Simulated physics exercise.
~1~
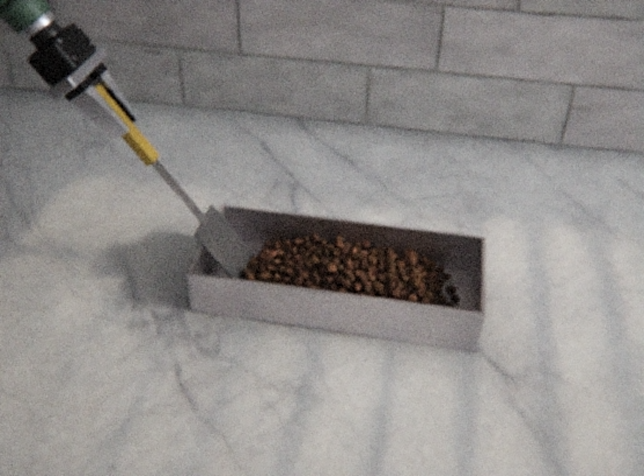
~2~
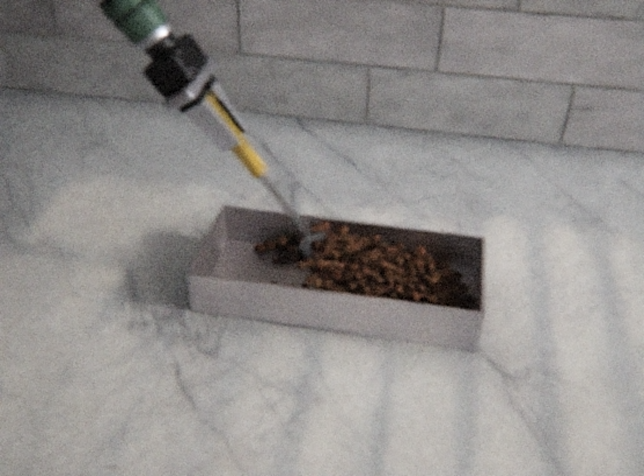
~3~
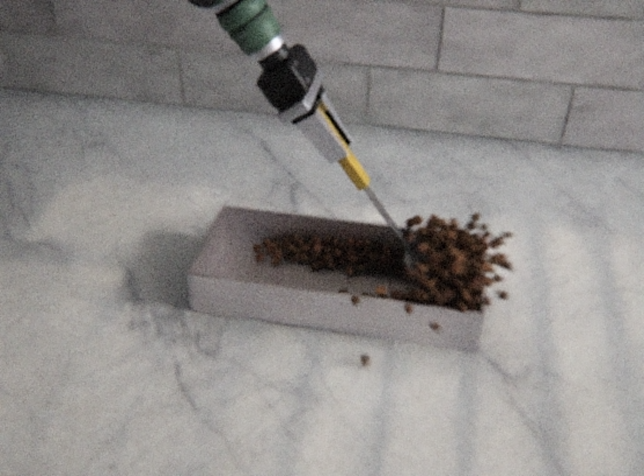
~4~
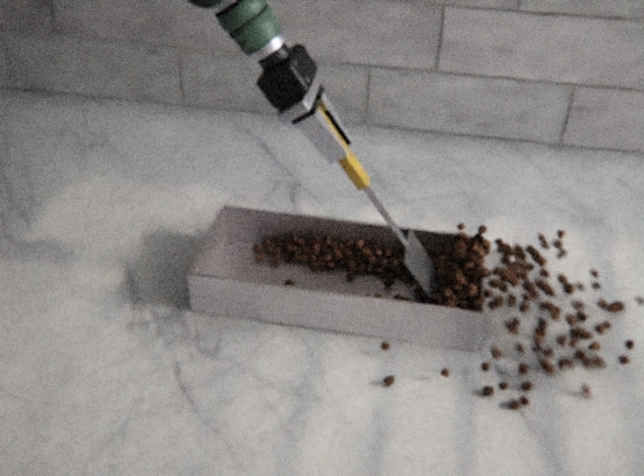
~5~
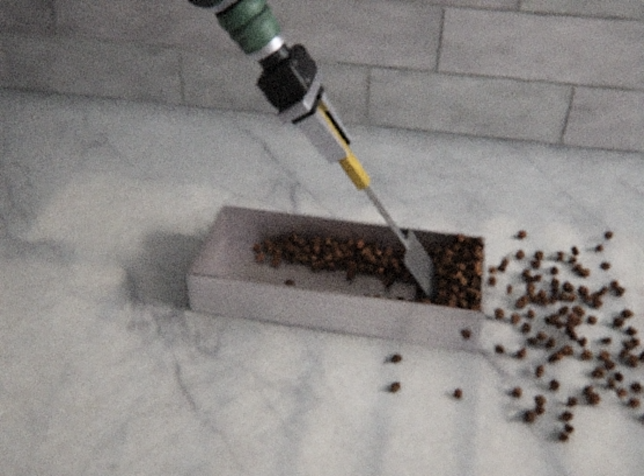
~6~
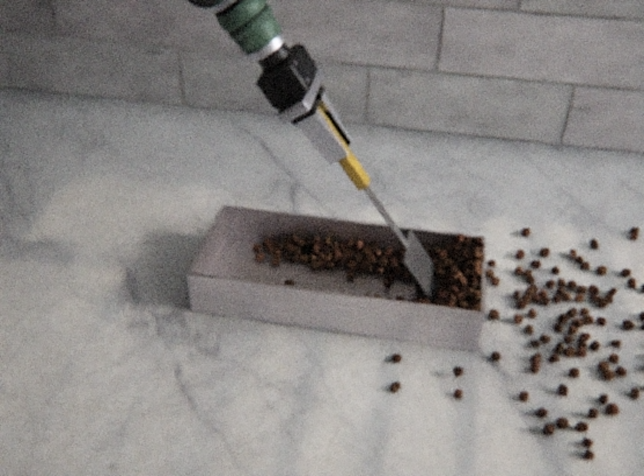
Brown pellets spilling over the right end of a roasting tin as a robot arm's paddle sweeps rightward, scattering many across the table.
